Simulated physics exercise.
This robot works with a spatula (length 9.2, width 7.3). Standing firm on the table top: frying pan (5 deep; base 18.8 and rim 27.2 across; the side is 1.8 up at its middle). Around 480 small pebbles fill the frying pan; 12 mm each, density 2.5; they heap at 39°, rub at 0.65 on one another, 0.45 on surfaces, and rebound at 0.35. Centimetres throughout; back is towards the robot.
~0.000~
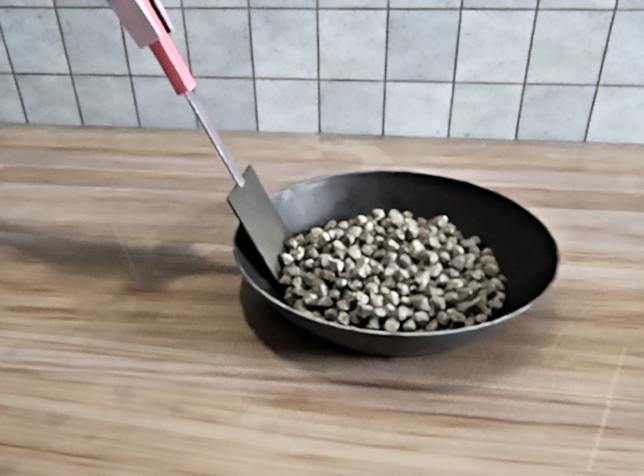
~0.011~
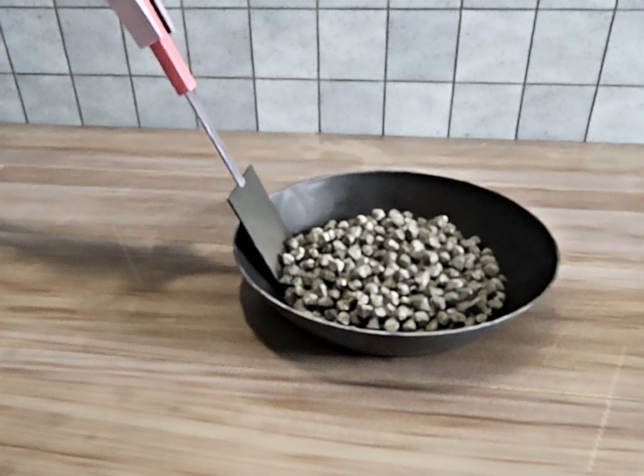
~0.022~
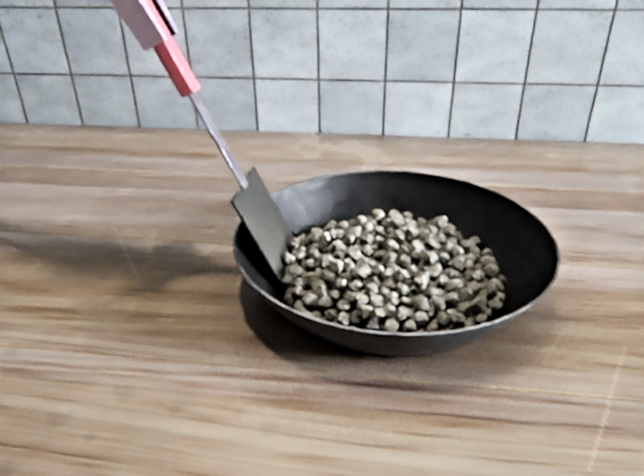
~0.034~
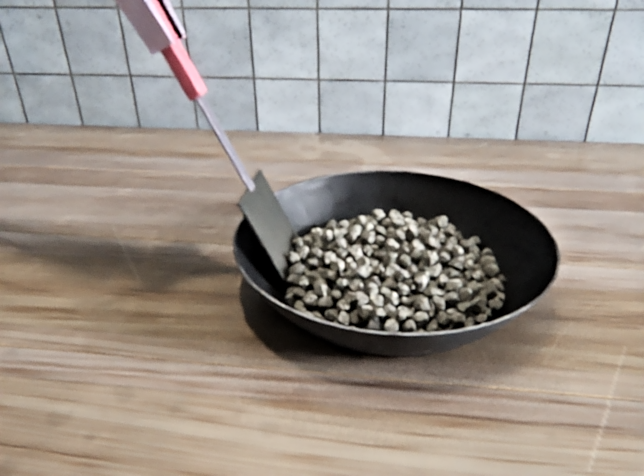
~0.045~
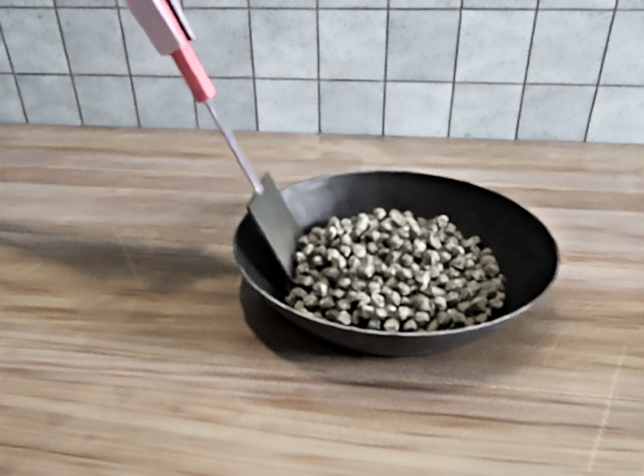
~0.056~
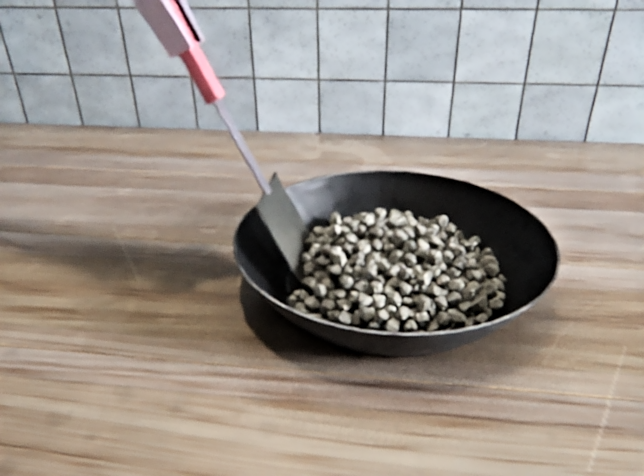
A black frying pan holding a heap of small grey-green pebbles stands on a wood-grain table top, seen from the front and slightly above, with pale tiles behind. A spatula with a grey blade and a red and pale handle leans into the pan's left side. The spatula slides slowly a short way right, nudging the nearest pebbles slightly, while the pan and camera stay still.
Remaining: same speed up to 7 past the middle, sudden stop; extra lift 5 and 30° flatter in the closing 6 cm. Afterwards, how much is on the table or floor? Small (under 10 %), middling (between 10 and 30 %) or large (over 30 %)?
On the table or floor the share is small, under 10 %.
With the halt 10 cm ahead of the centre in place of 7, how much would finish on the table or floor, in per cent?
In that case some 20 per cent.
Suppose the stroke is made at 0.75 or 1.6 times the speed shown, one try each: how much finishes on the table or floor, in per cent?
About 0 and 15 per cent.
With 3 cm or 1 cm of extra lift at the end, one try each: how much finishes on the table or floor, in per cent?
Some 0 and 0 per cent.
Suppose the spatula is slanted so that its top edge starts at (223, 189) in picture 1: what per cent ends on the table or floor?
About 5 per cent.
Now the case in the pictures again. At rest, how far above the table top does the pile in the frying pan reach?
Some 6.5 cm.
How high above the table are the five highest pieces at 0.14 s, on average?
About 5 cm.
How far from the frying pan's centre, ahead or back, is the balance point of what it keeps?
Some 4.5 cm ahead.
After 0.14 s, sloping 65°, highest piece 5 above the table; 484 in the frying pan.
After 0.21 s, sloping 54°, highest piece 6 above the table; 484 in the frying pan.
After 0.45 s, sloping 35°, highest piece 7 above the table; 465 in the frying pan, 16 on the table or floor, 3 on the blade or in flight.
After 1.50 s, sloping 35°, highest piece 6 above the table; 464 in the frying pan, 20 on the table or floor.
In the end, 464 in the frying pan, 20 on the table or floor. That is 4 % on the table or floor.
